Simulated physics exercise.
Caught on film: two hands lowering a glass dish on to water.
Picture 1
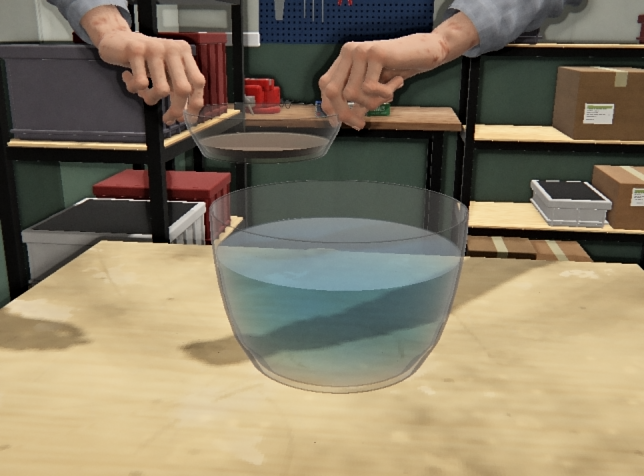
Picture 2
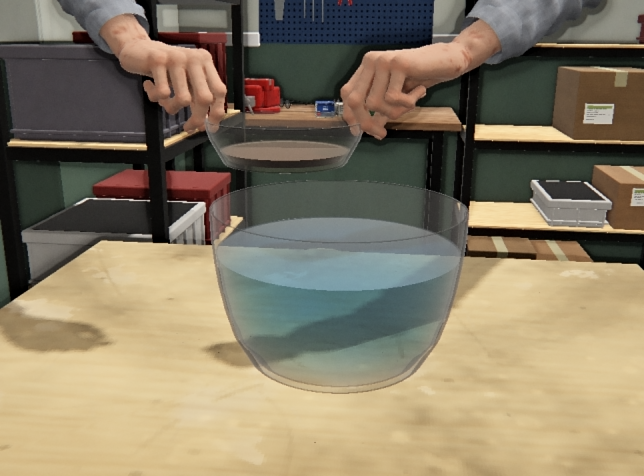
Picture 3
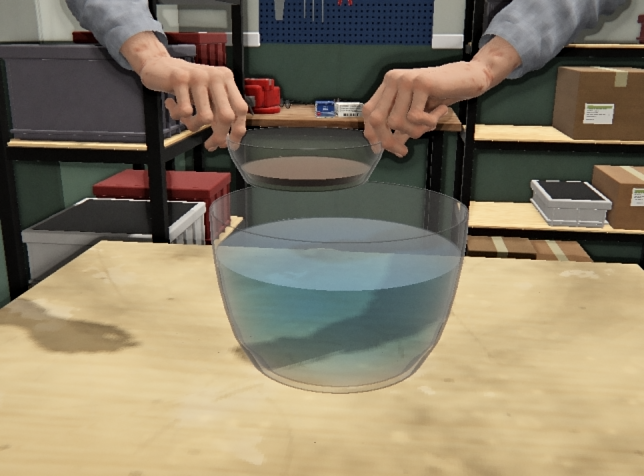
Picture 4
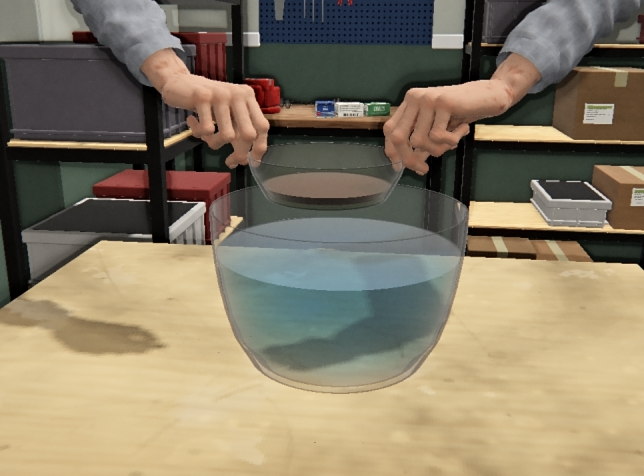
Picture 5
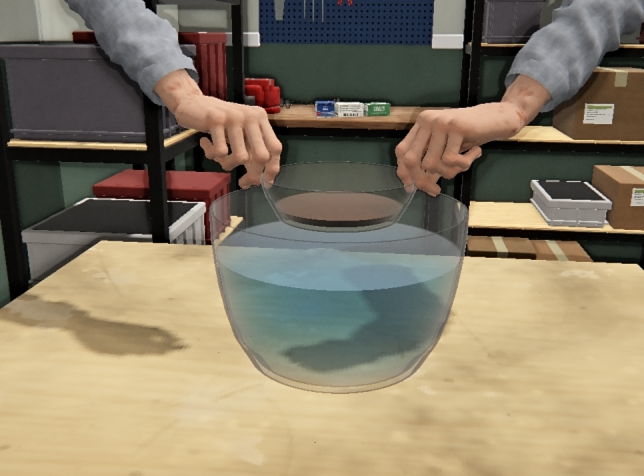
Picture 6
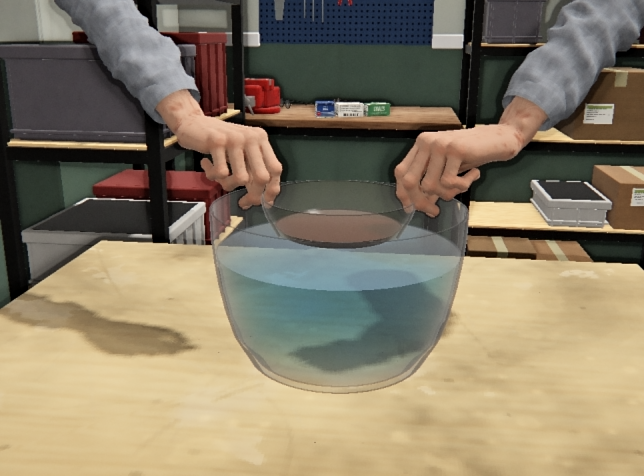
Two hands in grey-blue sleeves grip a small clear glass dish holding a shallow brownish layer, above a large transparent tub of blue water on a pale wooden table, seen from the front in a workshop. Behind stand dark shelves with red containers, cardboard boxes and a blue pegboard. The hands carry the dish rightward and down to just over the water, while the camera stays still.
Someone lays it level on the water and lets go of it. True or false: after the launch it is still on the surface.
True.
Shortly, the dish dips into the water.
Then, it bobs and steadies.
At the finish, the dish floats with about half of its side showing.
